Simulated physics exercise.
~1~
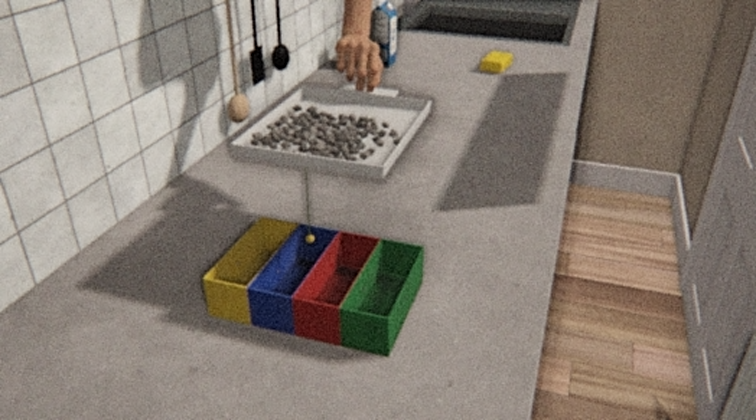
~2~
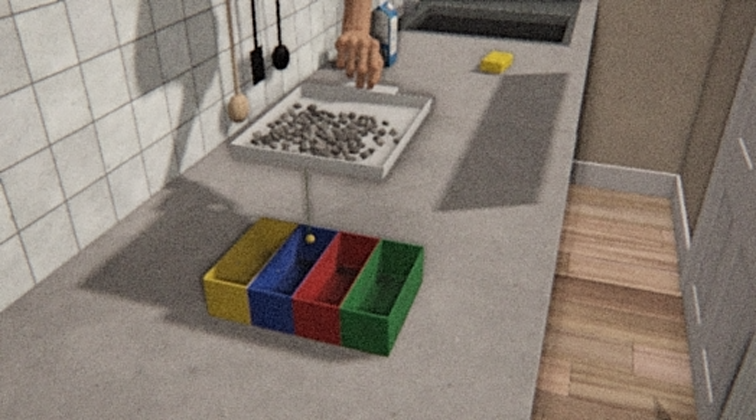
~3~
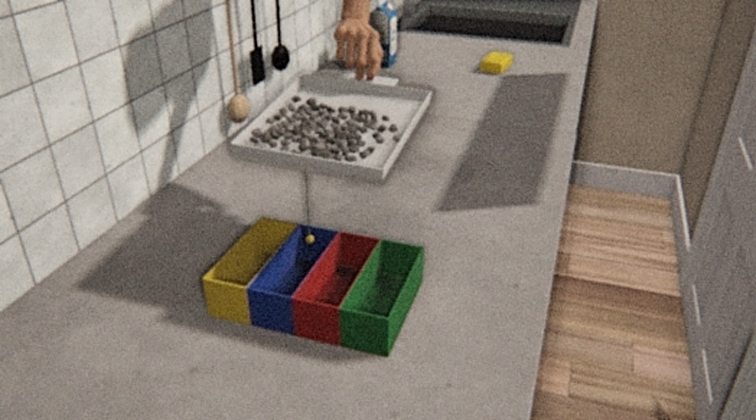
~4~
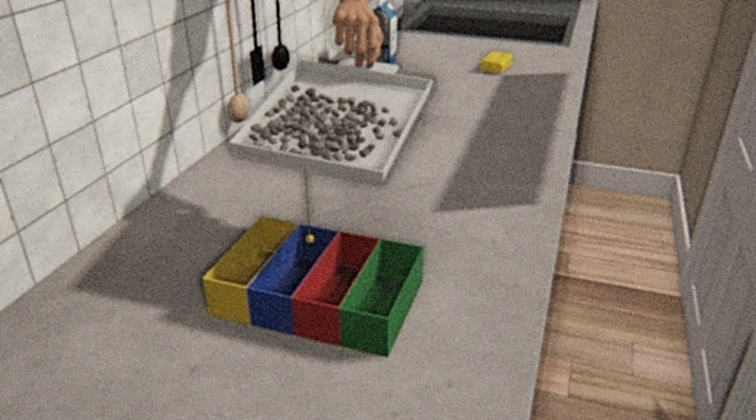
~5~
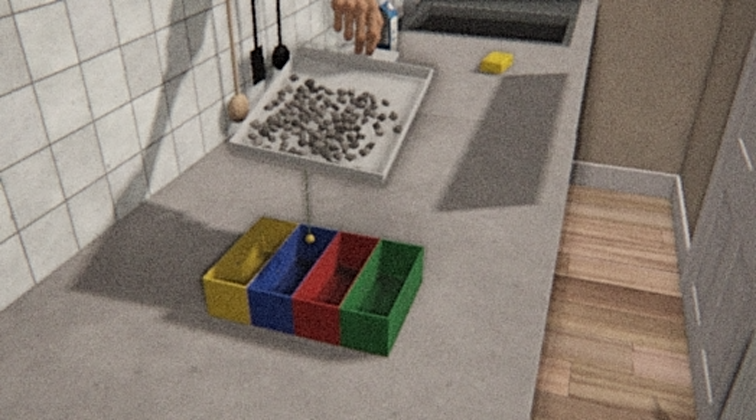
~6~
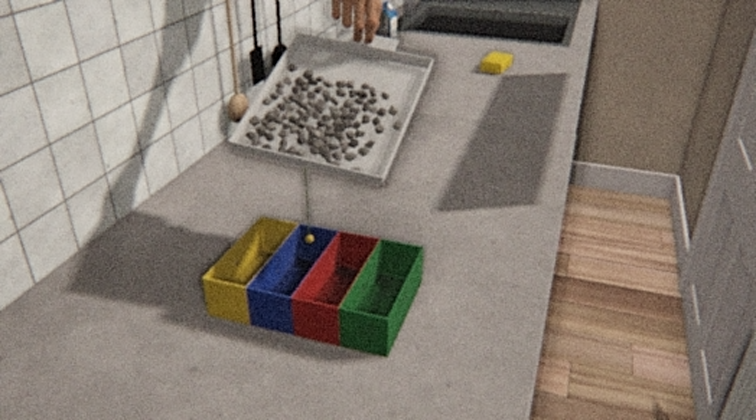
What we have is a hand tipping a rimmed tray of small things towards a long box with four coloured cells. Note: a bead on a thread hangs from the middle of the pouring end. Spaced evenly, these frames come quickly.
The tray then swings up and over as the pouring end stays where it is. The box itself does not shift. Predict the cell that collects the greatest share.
The red cell collects the greatest share.
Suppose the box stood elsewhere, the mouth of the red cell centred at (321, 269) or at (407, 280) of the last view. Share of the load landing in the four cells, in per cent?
Estimate: 100 % first, 80 % second.
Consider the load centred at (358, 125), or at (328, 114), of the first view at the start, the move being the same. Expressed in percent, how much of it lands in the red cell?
It would be about 50 per cent for the first and about 40 per cent for the second.
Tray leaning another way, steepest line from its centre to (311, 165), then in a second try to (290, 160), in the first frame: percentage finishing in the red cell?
40 % and 10 %.
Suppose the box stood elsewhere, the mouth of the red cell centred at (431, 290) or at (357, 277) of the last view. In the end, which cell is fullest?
For the first spot I'd say the cell in yellow, and for the second spot red.
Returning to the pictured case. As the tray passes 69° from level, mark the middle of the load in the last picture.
(315, 144).
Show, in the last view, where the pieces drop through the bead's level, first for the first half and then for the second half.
The leading part at (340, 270), the rest of it at (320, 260).
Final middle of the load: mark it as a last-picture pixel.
About (333, 311).
Just after the last frame, tray tipped steeply; almost all on the tray; just a few falling or outside the box.
A moment on, tray tipped past a quarter turn; about a tenth on the tray; roughly a quarter in the red cell; roughly a quarter in the green cell; roughly a quarter in the blue cell; just a few in the yellow cell; roughly a quarter falling or outside the box.
Further on, tray tipped past a quarter turn; roughly half in the red cell; roughly a quarter in the green cell; roughly a quarter in the blue cell; just a few in the yellow cell; just a few falling or outside the box.
When it is over, tray tipped past a quarter turn; roughly half in the red cell; roughly a quarter in the green cell; roughly a quarter in the blue cell; just a few in the yellow cell; just a few outside the box.
